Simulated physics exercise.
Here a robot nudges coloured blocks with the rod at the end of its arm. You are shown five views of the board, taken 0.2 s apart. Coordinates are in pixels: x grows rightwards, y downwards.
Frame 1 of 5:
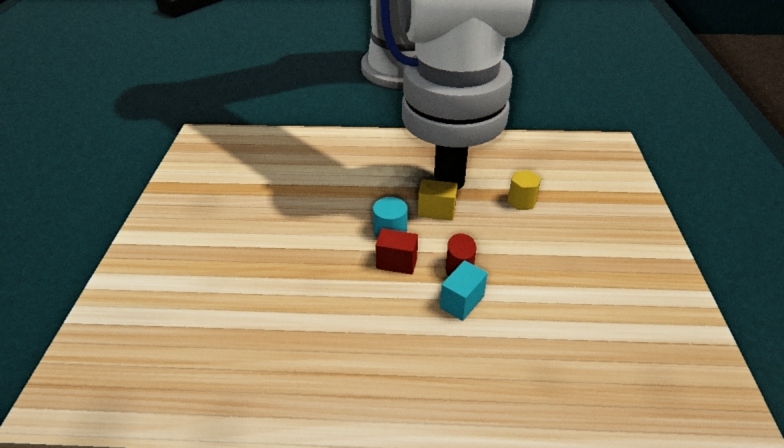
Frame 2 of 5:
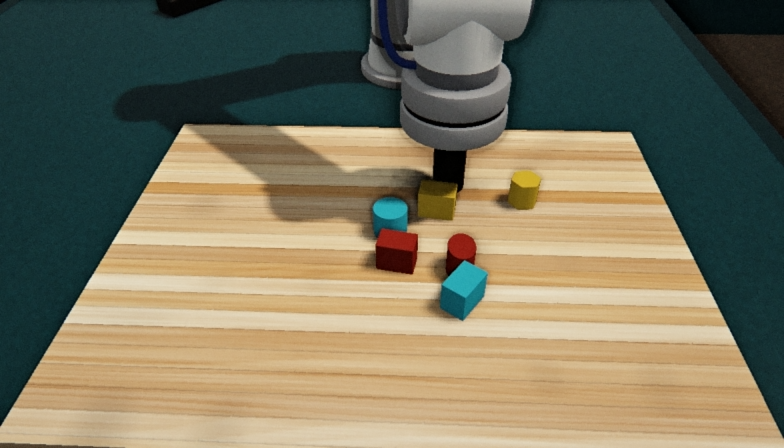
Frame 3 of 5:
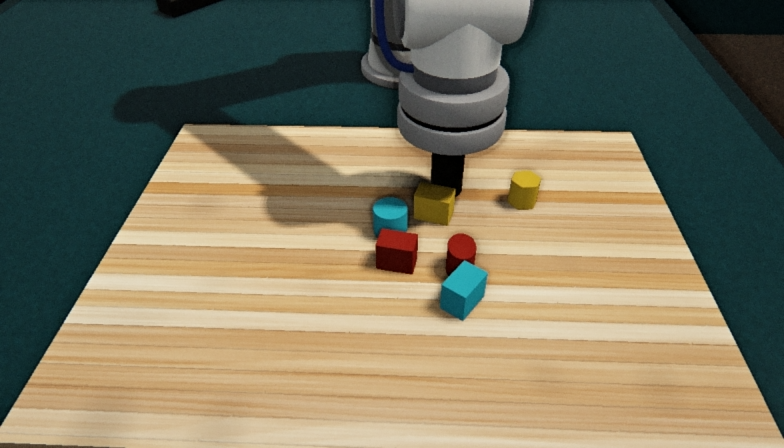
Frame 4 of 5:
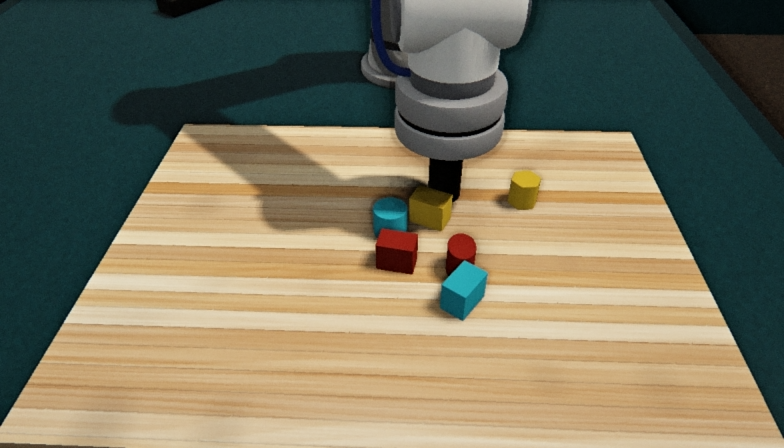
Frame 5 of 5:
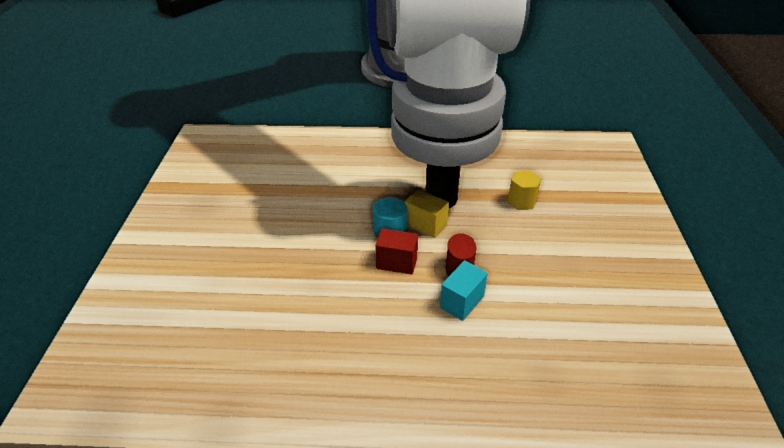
On a wooden board scattered with small coloured blocks, a robot arm's dark rod nudged the yellow cube a short way toward the viewer and slightly left, close beside the turquoise cylinder.
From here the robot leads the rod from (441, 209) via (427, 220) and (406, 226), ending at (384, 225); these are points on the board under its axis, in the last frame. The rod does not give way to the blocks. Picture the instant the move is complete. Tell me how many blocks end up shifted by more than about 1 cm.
Most likely two.
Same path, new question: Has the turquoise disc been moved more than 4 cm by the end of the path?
The answer is yes.
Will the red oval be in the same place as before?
That would be a yes.
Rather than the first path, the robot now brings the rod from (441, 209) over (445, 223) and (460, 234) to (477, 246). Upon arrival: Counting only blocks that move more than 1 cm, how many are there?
Once the path ends, one block will have shifted.
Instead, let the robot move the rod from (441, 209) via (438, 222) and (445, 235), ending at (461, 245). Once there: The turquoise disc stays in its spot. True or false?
This is false.
The first path, step by step. Halfway along, rod (418, 214); turquoise disc (362, 218); yellow rectangle (397, 216), turned 20° clockwise.
At the end, rod (383, 215); turquoise disc (337, 231); red rectangle (394, 243), turned 15° anticlockwise; yellow rectangle (376, 221), turned 15° anticlockwise; red oval still.
